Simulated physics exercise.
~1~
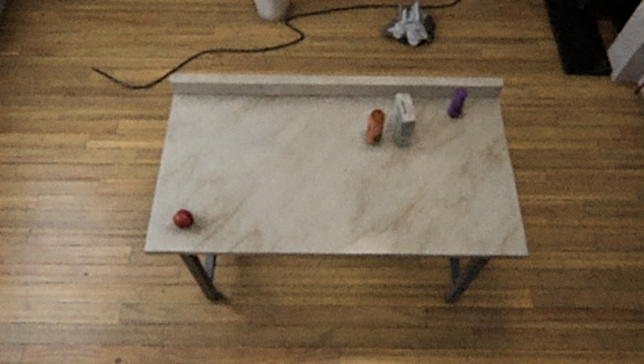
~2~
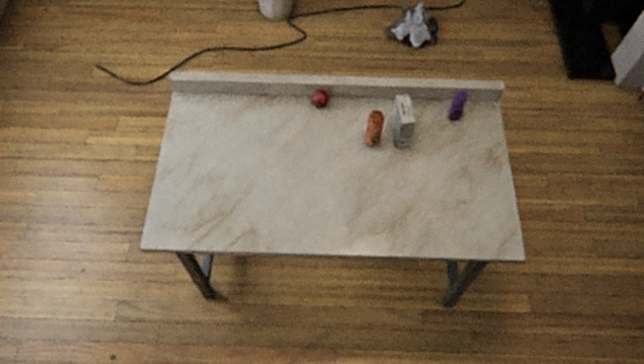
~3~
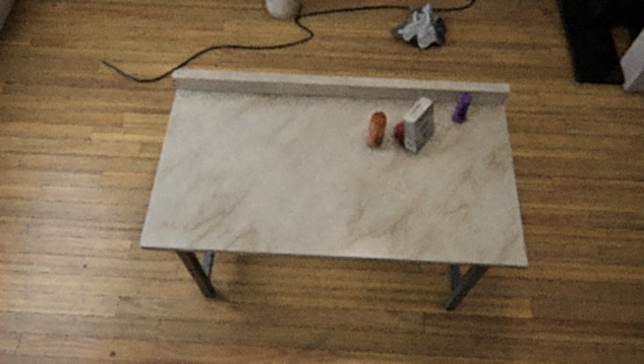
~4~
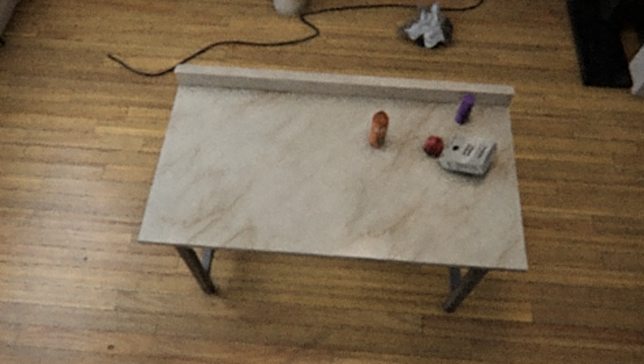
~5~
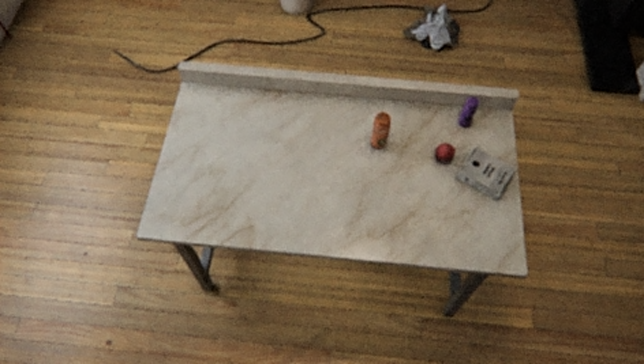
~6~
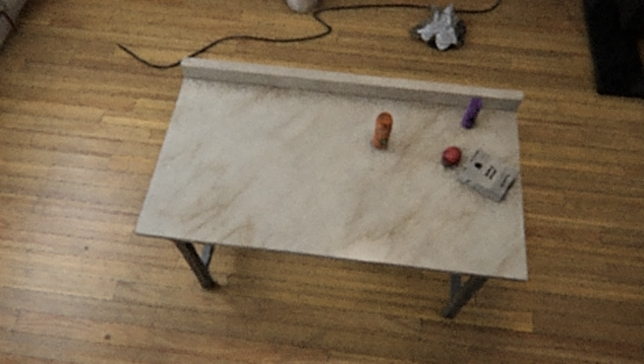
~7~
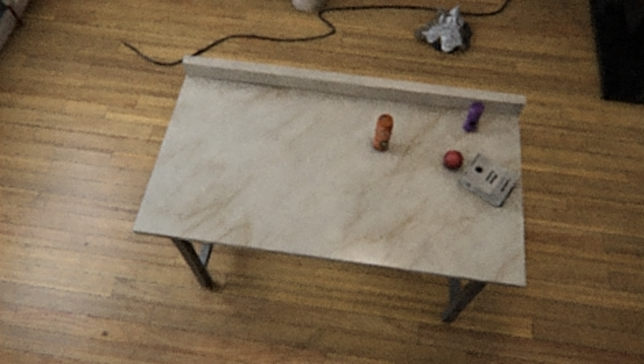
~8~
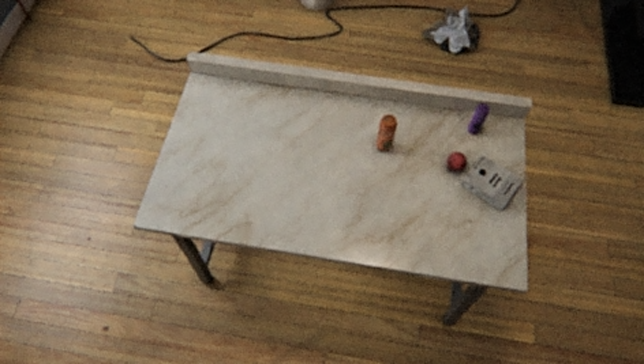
A small red ball sits near the front left corner of a pale, marbled table on a wooden floor, seen from high above the near side. Toward the far right stand an orange can, a white packet and a purple shaker, in front of a low rail along the back edge. The ball travels up and right to the rail beyond the can, then comes back toward the packet. The packet leans, then topples to the right and slides a little. The ball follows and slows beside it, while the view drifts slightly. At the end the packet lies flat near the right edge, the ball next to it, with the can and shaker still upright.
